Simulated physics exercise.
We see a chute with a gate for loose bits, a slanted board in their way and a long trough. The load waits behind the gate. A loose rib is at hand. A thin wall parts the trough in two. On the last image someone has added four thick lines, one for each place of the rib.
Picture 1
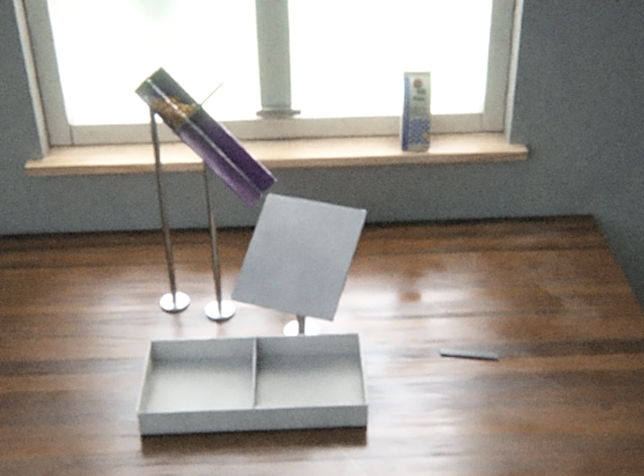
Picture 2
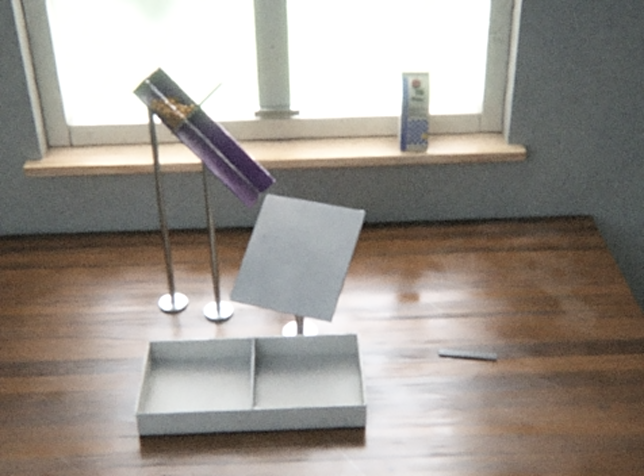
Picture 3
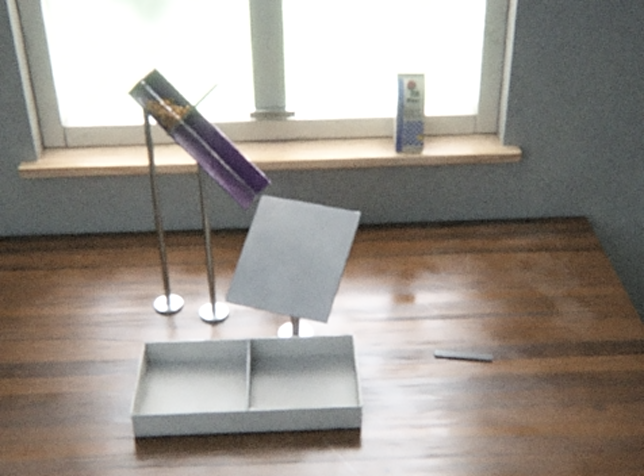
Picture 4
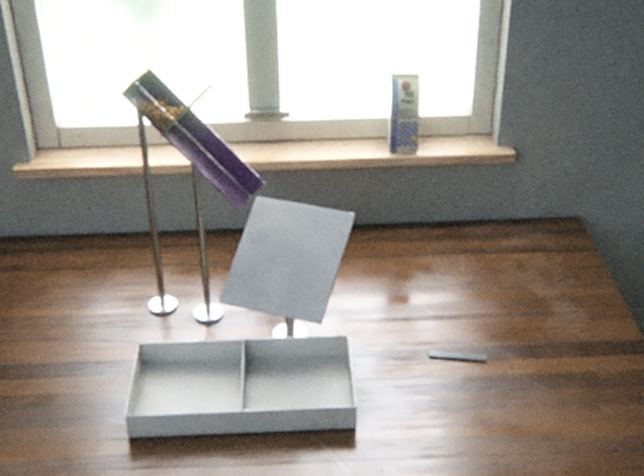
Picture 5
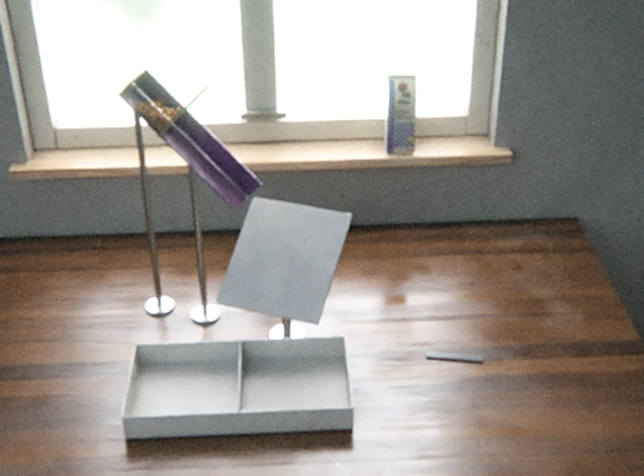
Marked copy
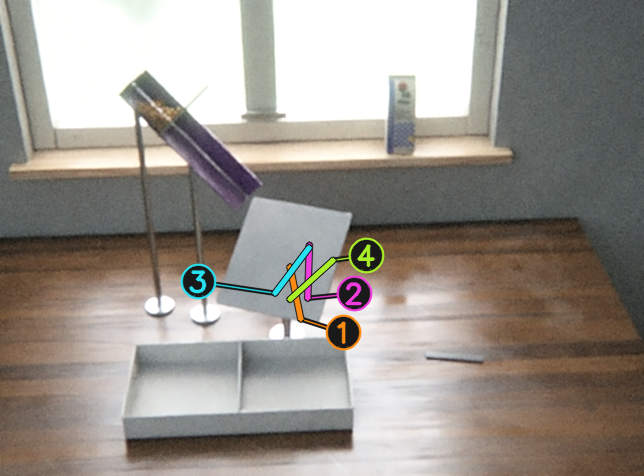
On a wooden table by a window, a purple chute on thin stands, a tilted grey board and a two-part tray stayed still while the whole view drifted slightly, shifting everything left.
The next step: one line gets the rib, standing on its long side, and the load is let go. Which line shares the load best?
Choose 3.
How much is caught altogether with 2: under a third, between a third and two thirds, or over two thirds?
Over two thirds.
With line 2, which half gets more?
Right.
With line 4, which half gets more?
More lands on the right.
On the marked copy, line 1 from (290, 266) to (300, 319); line 2 from (309, 245) to (307, 298); line 3 from (309, 247) to (275, 293); line 4 from (333, 260) to (289, 299).
Choosing 1, of what is caught, about a tenth in the left half, almost all in the right.
Choosing 2, of what is caught, about a tenth in the left half, almost all in the right.
Choosing 3, of what is caught, roughly half in the left half, roughly half in the right.
Choosing 4, of what is caught, about a tenth in the left half, the larger part in the right.
